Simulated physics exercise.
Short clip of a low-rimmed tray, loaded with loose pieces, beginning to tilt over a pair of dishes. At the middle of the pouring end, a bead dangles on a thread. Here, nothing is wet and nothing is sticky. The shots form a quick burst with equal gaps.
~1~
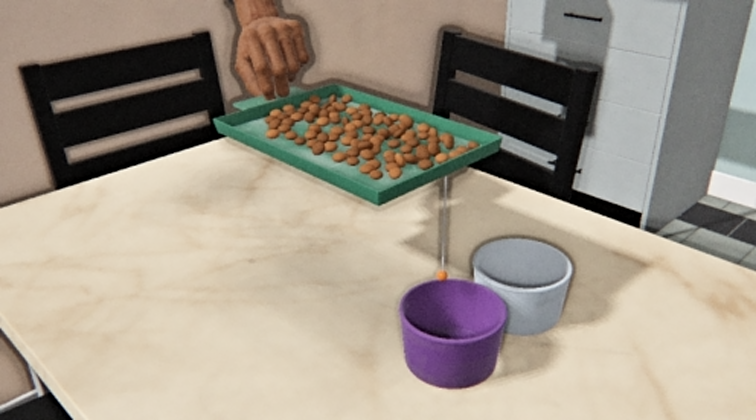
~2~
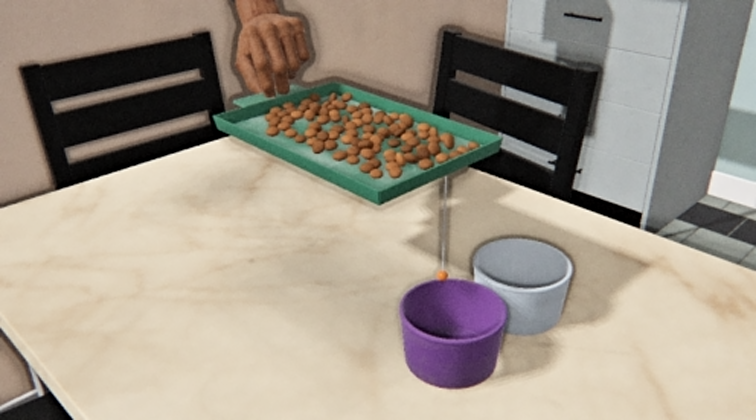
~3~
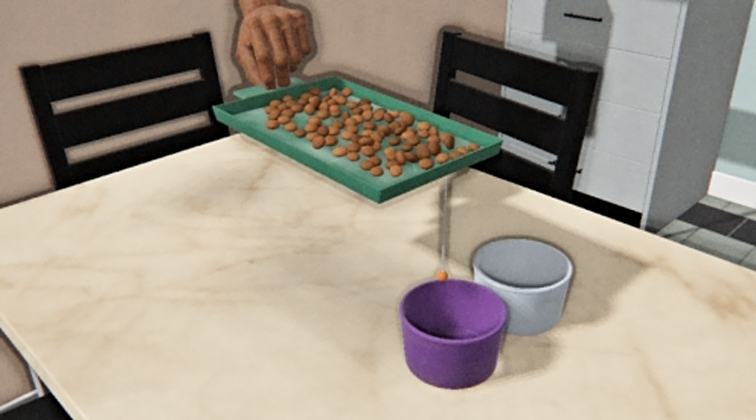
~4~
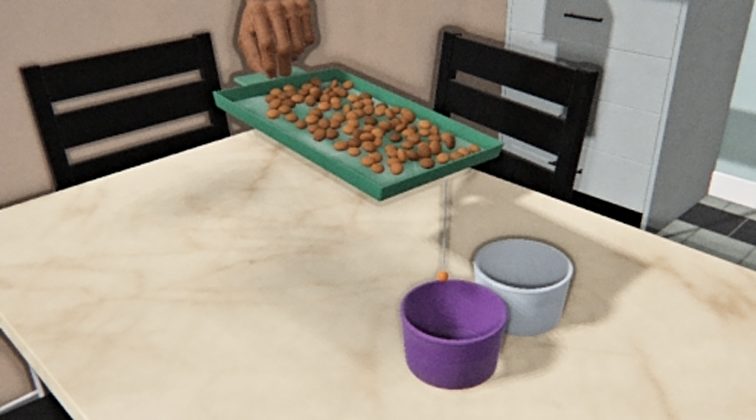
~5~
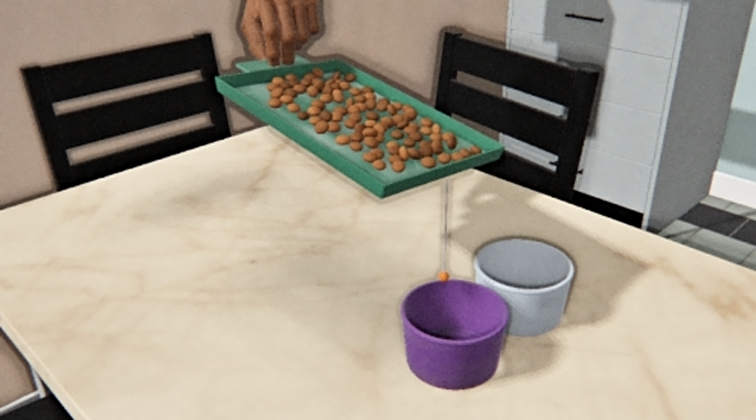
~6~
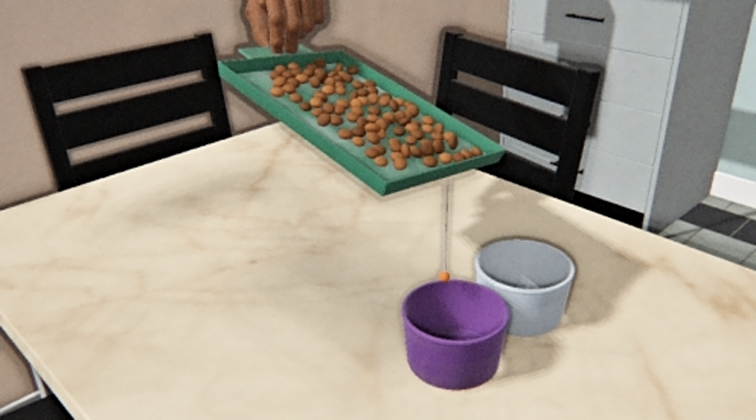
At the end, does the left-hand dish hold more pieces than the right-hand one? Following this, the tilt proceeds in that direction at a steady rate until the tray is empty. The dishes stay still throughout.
No, the right-hand dish holds more.
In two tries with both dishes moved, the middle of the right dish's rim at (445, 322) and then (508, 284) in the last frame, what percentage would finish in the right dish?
You'd get near 0 per cent and afterwards near 70 per cent.
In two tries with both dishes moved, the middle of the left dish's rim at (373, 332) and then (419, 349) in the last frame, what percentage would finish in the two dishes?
Roughly 30 % and then 40 %.
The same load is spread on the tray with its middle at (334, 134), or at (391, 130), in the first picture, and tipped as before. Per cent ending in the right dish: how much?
Close to 80 in a hundred, then close to 80 in a hundred.
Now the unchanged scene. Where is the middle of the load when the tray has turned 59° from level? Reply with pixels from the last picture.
Close to (447, 108).
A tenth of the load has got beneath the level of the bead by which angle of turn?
Angle: Close to 85°.
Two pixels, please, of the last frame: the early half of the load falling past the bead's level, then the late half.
The opening part goes through (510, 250); what follows goes through (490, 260).
Soon after the last picture, tray tipped steeply; nearly all on the tray; a stray few in the air.
A little later, tray tipped right over; about a quarter on the tray; a small part in the left dish; about half in the right dish; a stray few outside both; about a quarter in the air.
Later still, tray tipped past a quarter turn; a small part in the left dish; most in the right dish; about a quarter outside both.
At rest, tray tipped past a quarter turn; a small part in the left dish; most in the right dish; about a quarter outside both.
